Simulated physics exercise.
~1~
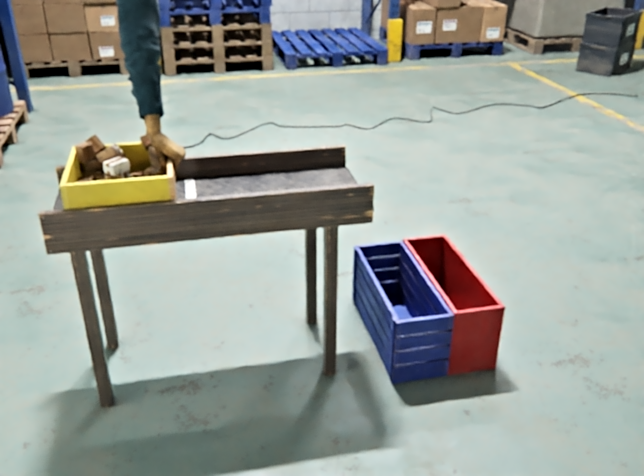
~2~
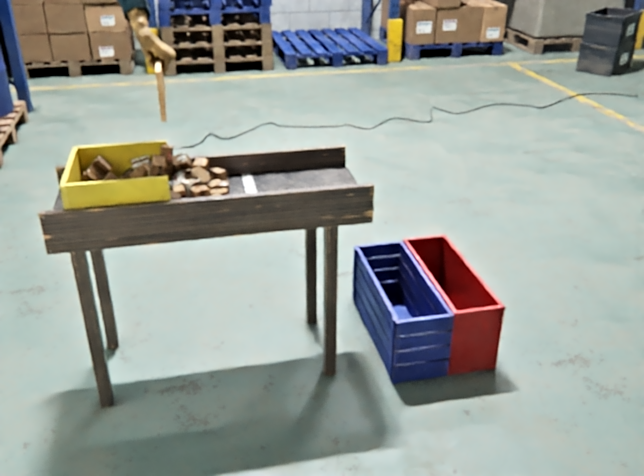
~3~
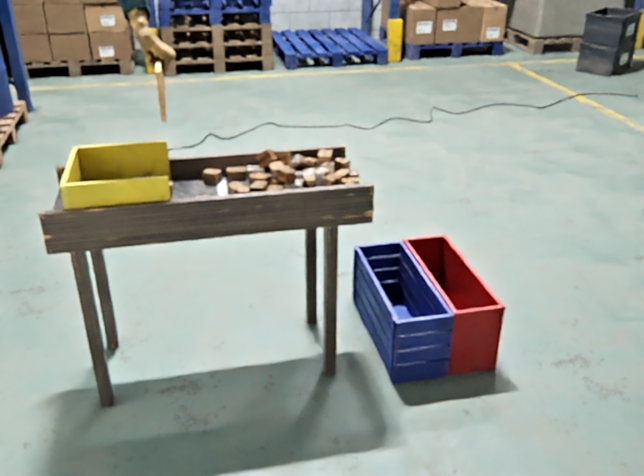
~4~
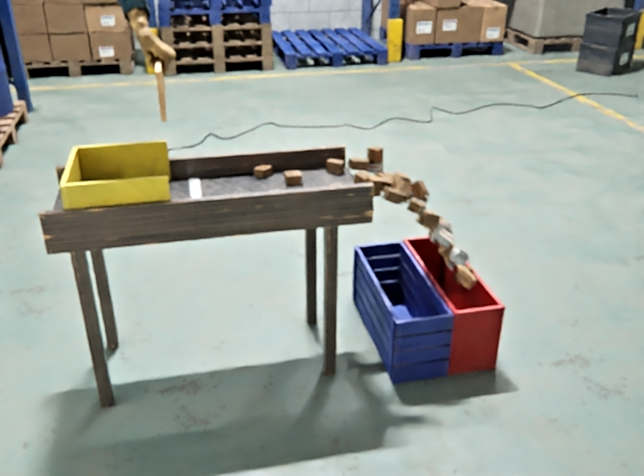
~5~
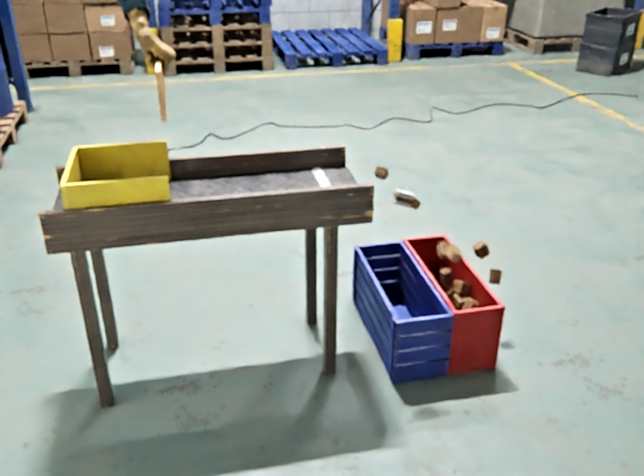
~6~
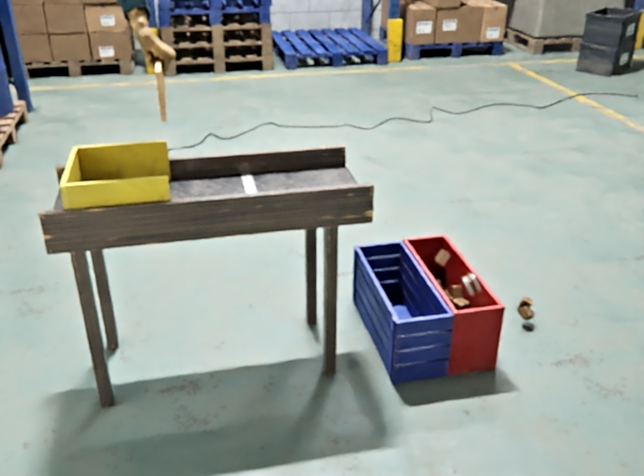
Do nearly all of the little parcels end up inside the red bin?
Yes, nearly all of them land in the red bin. Only a couple, well under one in six, end on the ground beyond it.
